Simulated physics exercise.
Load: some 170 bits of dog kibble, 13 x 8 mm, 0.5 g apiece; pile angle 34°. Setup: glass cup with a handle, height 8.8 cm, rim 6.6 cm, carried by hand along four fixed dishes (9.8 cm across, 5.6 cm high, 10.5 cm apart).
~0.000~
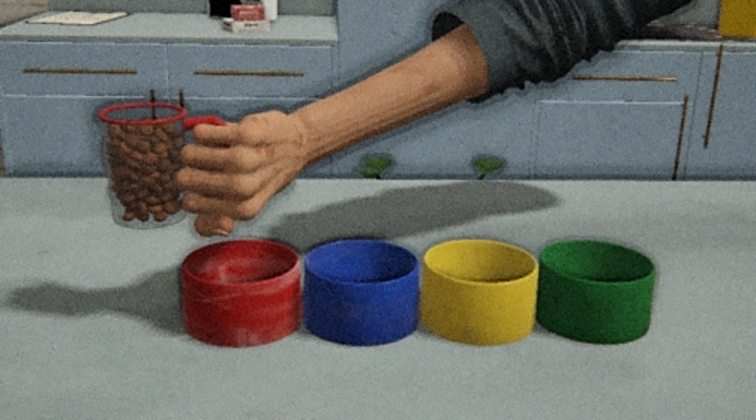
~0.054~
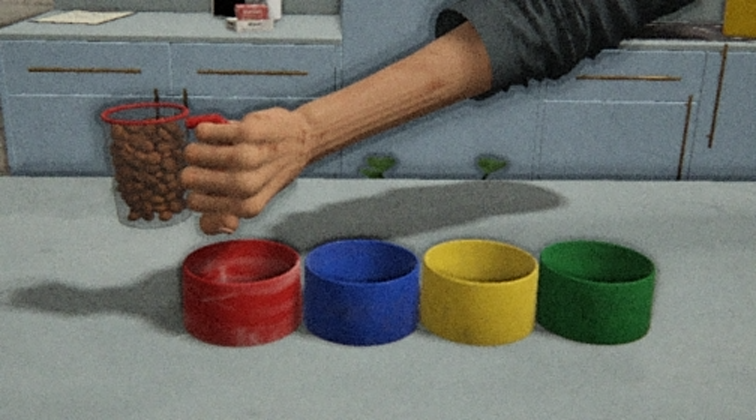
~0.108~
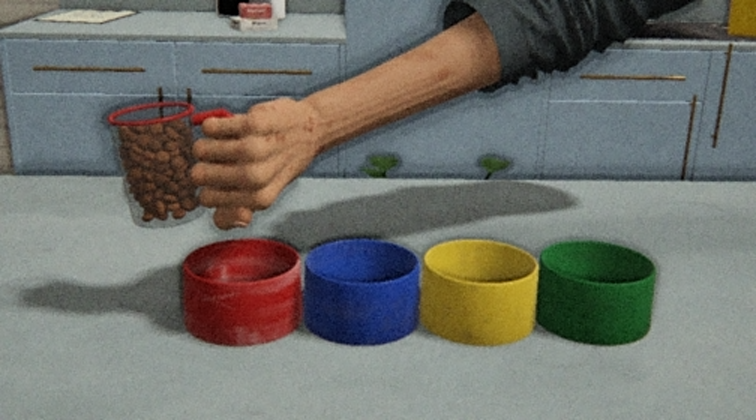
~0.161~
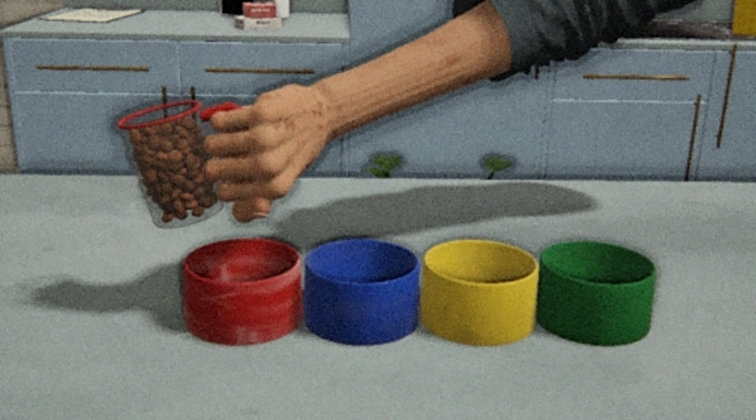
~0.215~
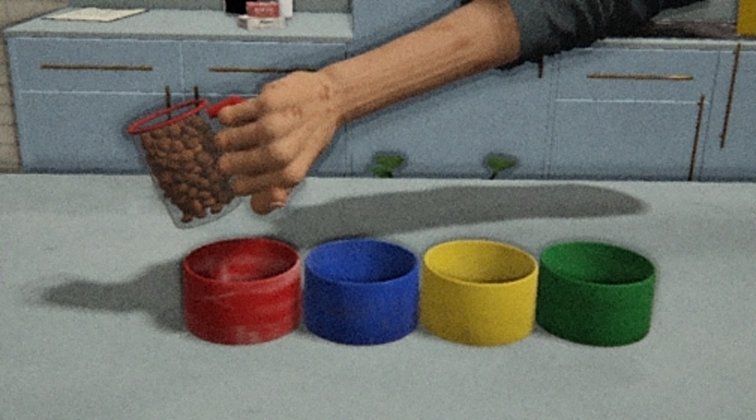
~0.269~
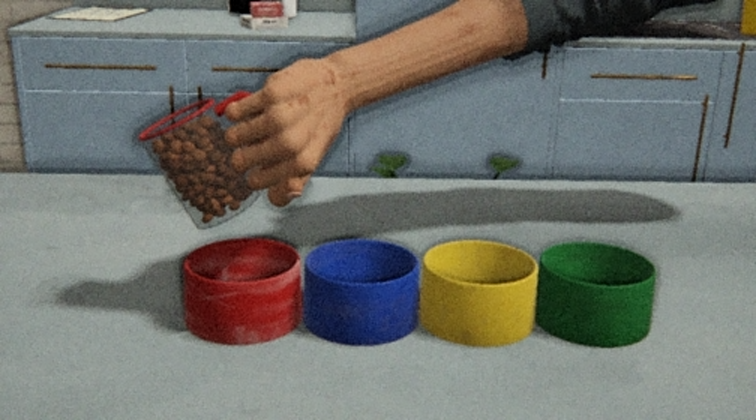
The clip opens on a hand holding a clear, red-rimmed cup of brown kibble at the left, behind a row of red, blue, yellow and green dishes on a counter. The hand moves the cup a short way right while steadily tilting it to the left, and the pieces stay inside.
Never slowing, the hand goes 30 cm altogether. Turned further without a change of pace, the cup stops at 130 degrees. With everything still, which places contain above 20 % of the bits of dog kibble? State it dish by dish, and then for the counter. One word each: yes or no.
Red dish: No; blue dish: Yes; green dish: No; yellow dish: No; counter: No.
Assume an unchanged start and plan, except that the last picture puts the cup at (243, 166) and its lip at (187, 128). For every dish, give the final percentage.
Red 0; blue 10; green 0; yellow 80.
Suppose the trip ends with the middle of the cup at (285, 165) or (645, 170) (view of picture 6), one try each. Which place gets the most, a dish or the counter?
Red, then blue.
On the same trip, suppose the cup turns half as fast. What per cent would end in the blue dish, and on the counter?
The blue dish would get 10 and the counter 10.
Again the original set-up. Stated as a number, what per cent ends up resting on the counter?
5 %.
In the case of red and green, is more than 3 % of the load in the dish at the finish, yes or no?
Note - red affirmative, green negative.
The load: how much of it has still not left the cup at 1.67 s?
Roughly 0 in a hundred.
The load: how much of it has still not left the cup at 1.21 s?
Some 20 per cent of the load.
Then, at 0.83 s, tilt 98 degrees; cup holds 95 %, red 5 %.
Then, at 1.21 s, tilt 130 degrees; cup holds 20 %, red 5 %, blue 70 %.
After 1.67 s, tilt 130 degrees; cup holds 0 %, red 5 %, blue 85 %, yellow 5 %.
By 2.1 s all is still; red 5 %, blue 85 %, green 0 %, yellow 5 %, counter 5 %.
